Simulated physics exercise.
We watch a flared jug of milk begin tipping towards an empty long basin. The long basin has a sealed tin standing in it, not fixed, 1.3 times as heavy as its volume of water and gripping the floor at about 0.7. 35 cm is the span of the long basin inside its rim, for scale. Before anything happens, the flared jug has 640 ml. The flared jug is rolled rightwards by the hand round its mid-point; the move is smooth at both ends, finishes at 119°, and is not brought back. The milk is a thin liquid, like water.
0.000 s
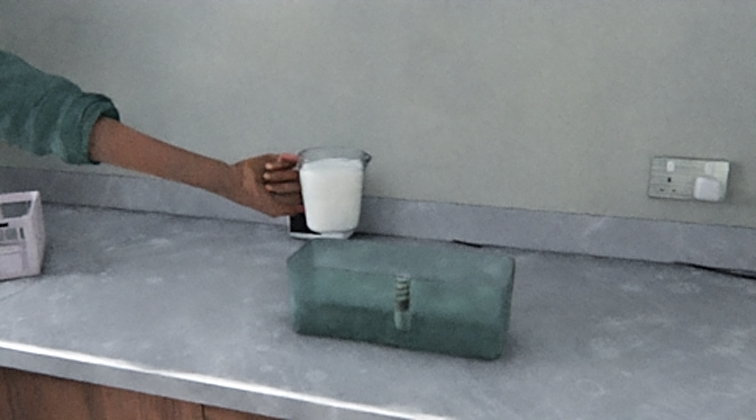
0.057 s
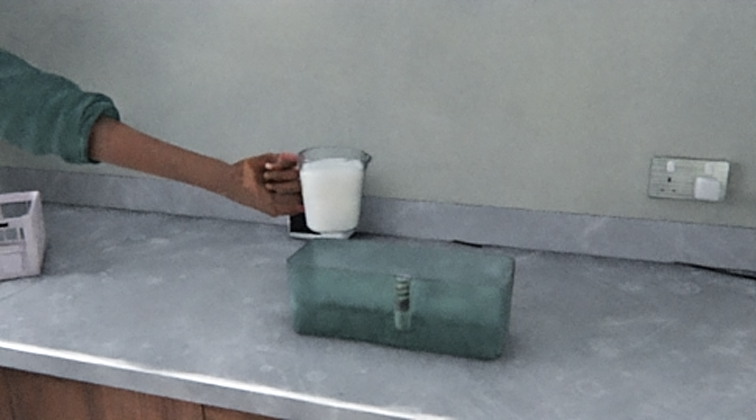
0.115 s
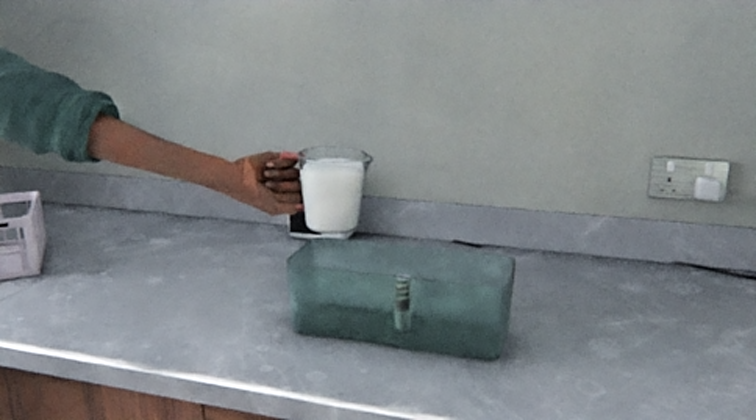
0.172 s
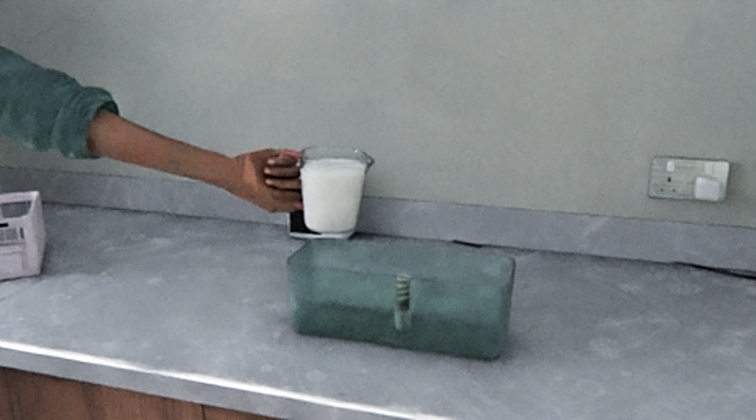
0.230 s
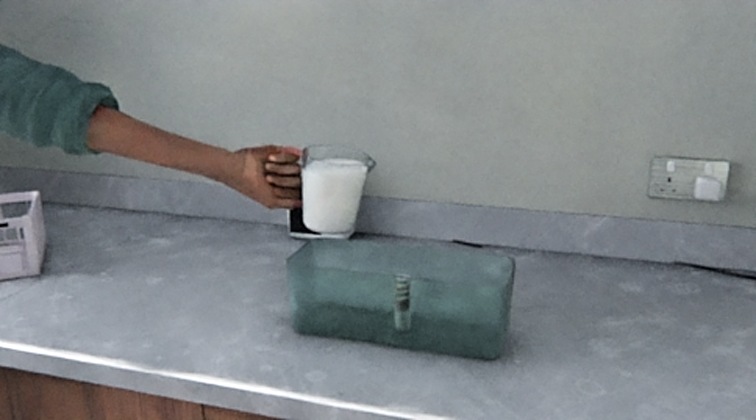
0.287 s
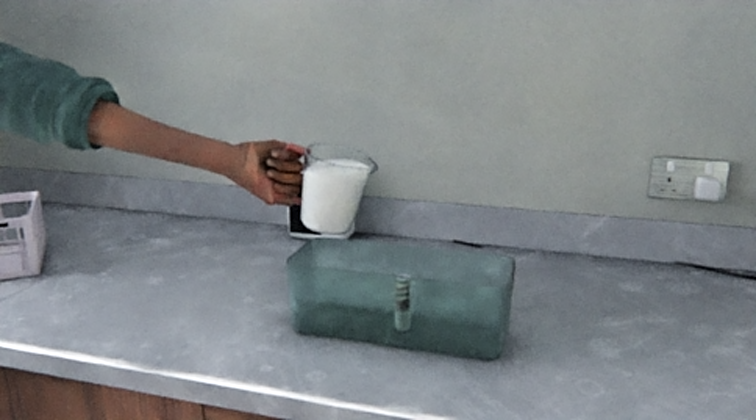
The clip shows a hand holding a clear flared jug of milk above a grey counter, behind and above a long translucent green basin; the hand keeps the jug nearly upright, then slowly tilts it slightly to the right.
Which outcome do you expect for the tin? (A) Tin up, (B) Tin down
(B) Tin down.
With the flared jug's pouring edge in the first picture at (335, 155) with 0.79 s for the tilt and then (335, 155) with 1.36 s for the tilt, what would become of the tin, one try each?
First it stays on its base; then it stays on its base.
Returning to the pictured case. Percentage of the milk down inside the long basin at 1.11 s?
My estimate is about 82 percent.
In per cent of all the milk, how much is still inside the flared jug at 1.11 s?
About 12 per cent.
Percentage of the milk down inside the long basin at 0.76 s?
About 12%.
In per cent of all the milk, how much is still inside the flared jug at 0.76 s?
Near 72 in a hundred.
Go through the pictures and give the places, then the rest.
In the first picture, tilt 0°; pouring edge (371, 158); surface from (305, 163) to (364, 167); the long basin's rim runs from (300, 250) to (511, 273); the tin's top is at (403, 280).
In the second picture, tilt 1°; pouring edge (371, 159); surface from (305, 163) to (364, 167).
In the third picture, tilt 2°; pouring edge (372, 160); surface from (306, 162) to (365, 168).
In the fourth picture, tilt 5°; pouring edge (374, 162); surface from (307, 163) to (366, 168).
In the fifth picture, tilt 8°; pouring edge (376, 165); surface from (308, 164) to (368, 169).
In the sixth picture, tilt 13°; pouring edge (378, 168); surface from (310, 164) to (371, 169).
After 0.76 s the tilt is 70° and 72 per cent is still to pour; the tin stands where it began.
After 1.11 s the tilt is 109° and 11 per cent is still to pour; the tin stands where it began.
After 1.47 s the tilt is 119° and 0 per cent is still to pour; the tin lies on its side.
After 1.86 s the tilt is 119° and 0 per cent is still to pour; the tin lies on its side.
In the end the tin lies on its side.
